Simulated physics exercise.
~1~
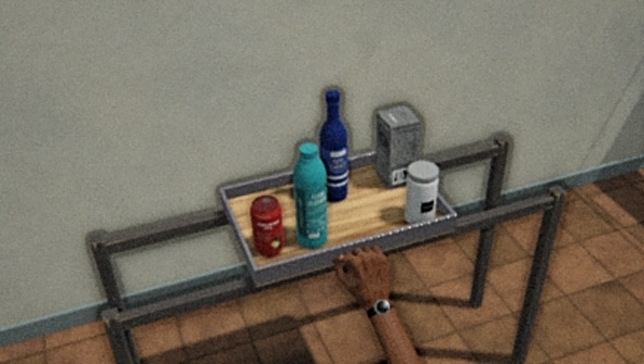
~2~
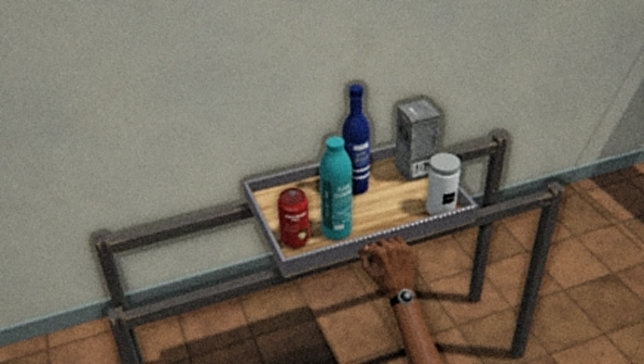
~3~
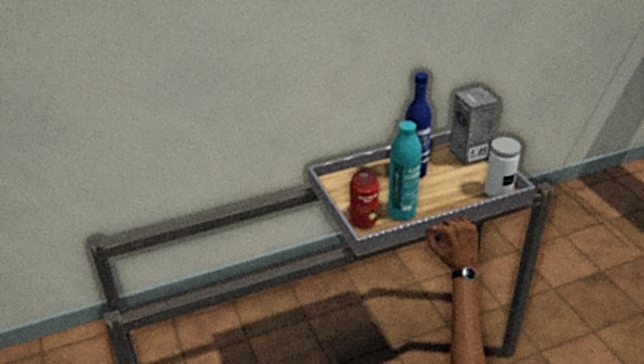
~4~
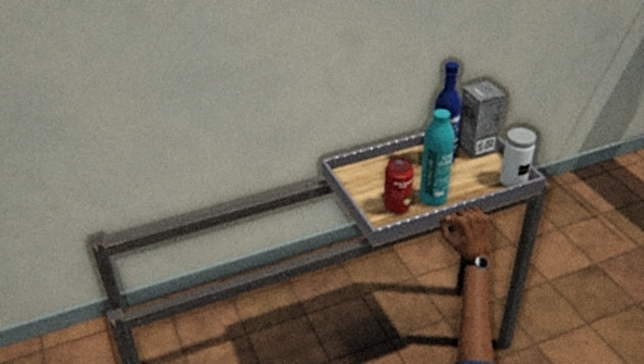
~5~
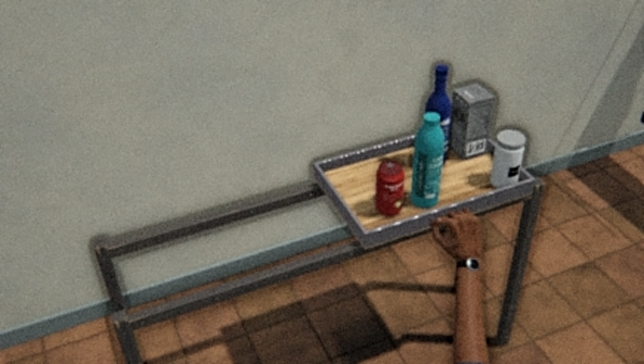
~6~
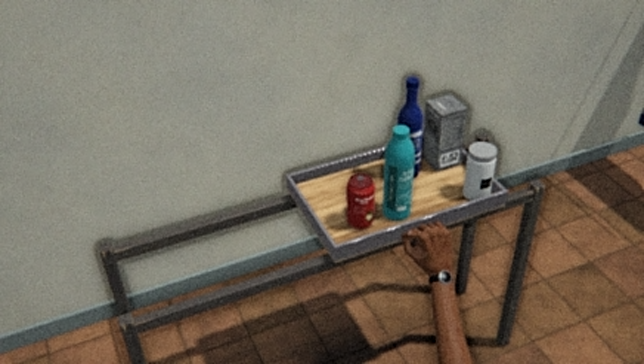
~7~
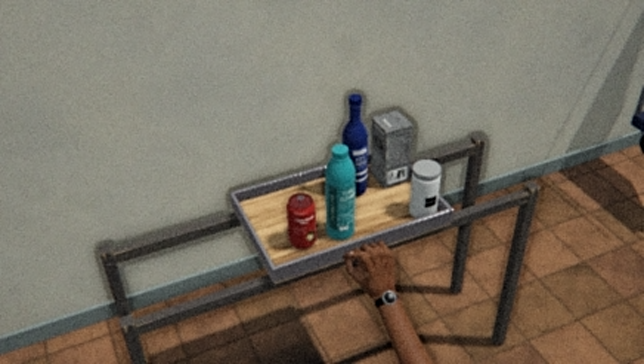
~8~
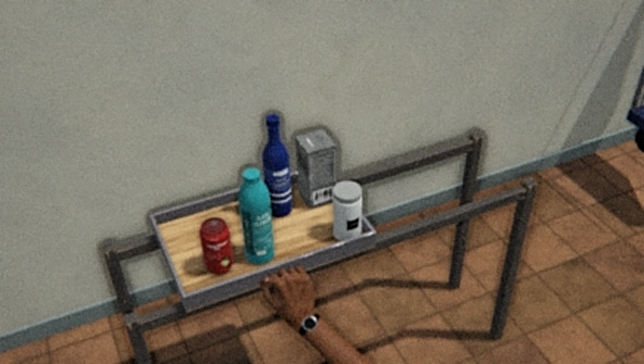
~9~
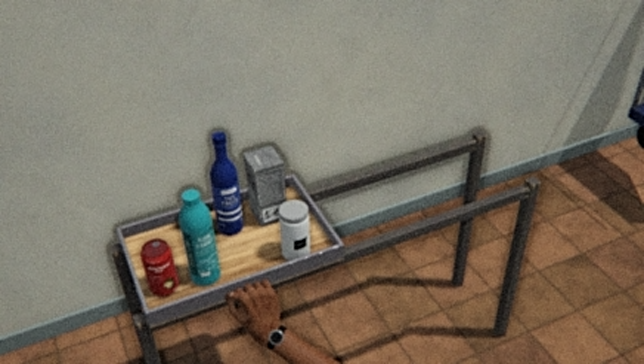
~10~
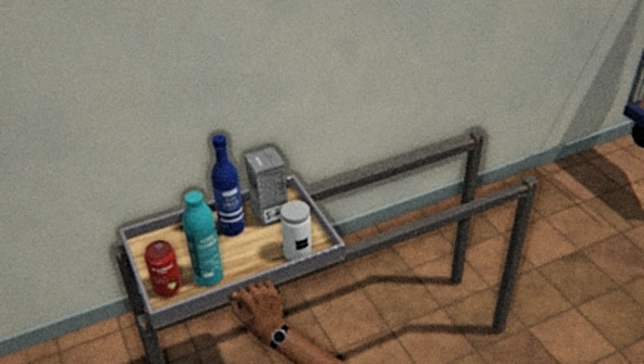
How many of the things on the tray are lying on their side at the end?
None of them are. The white jar, blue bottle, turquoise bottle, red can and grey carton all still stand upright.
